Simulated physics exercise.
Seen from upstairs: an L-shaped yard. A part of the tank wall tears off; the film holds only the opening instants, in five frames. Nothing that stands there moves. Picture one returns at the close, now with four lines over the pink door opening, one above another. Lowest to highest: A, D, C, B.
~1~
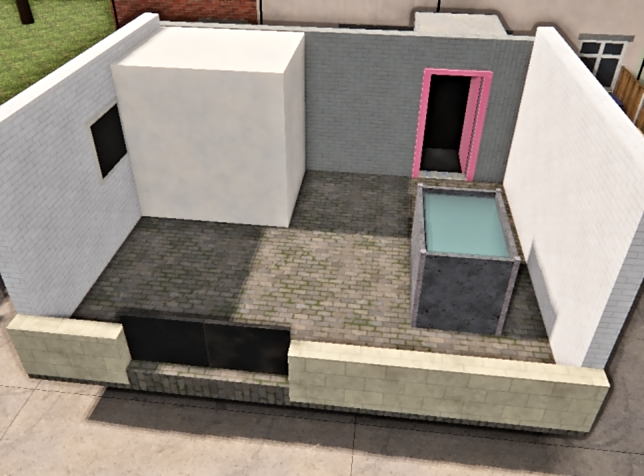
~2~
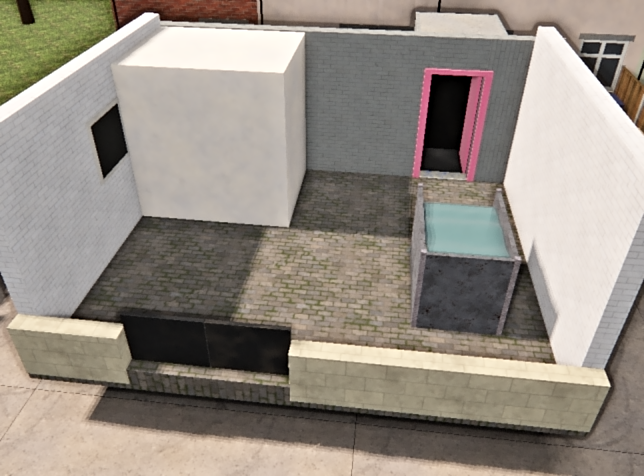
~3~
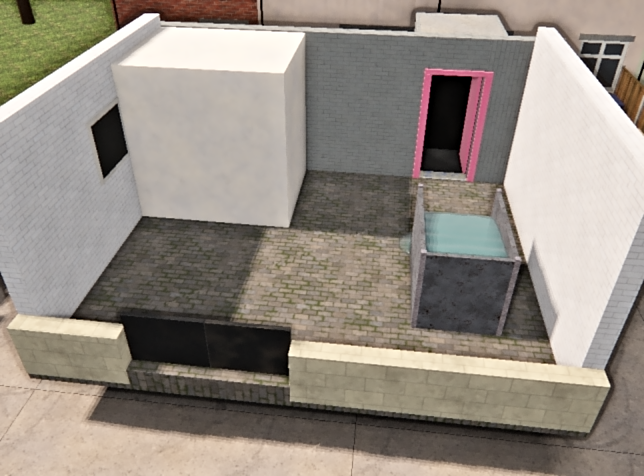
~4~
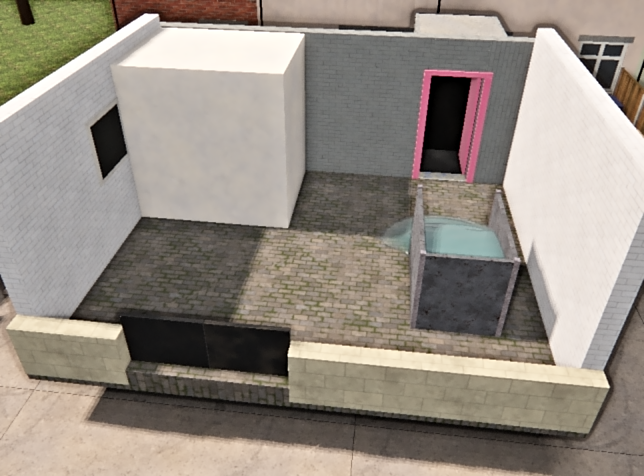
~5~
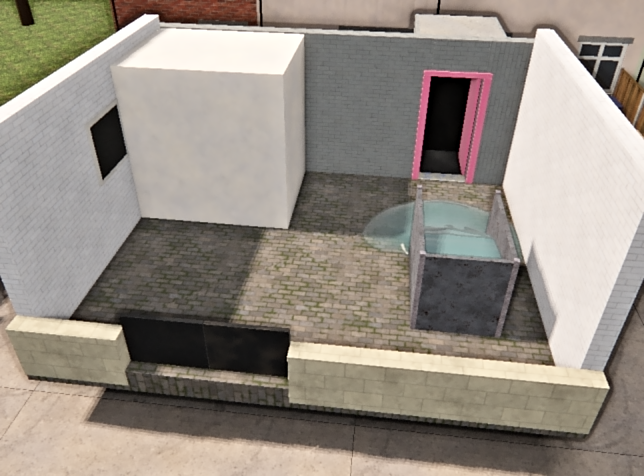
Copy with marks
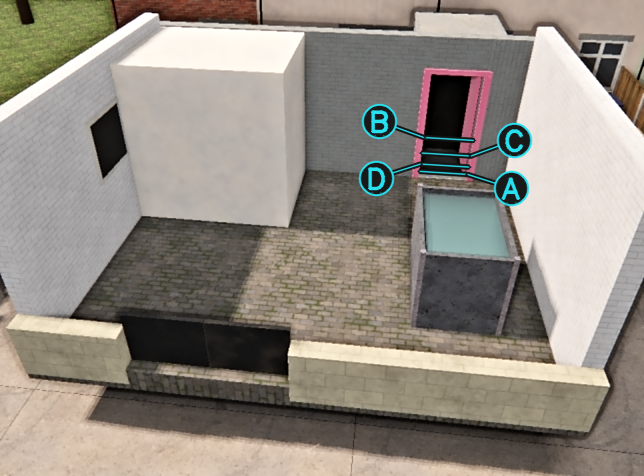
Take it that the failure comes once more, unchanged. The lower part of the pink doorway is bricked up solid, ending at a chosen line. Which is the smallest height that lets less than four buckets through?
Use line C.
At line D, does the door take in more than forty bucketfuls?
No, it does not.
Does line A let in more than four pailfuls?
Yes, it does.
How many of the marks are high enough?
Two of the four.
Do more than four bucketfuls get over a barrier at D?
Yes, that goes wrong.
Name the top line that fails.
The answer is D.
On the marked copy, A at (443, 172); B at (448, 138); C at (446, 154); D at (444, 165); from the bottom up A, D, C, B.
With A, dozens of bucketfuls pour in.
With B, nothing gets over.
With C, a splash gets over, under a bucket.
With D, about 15 bucketfuls get in.
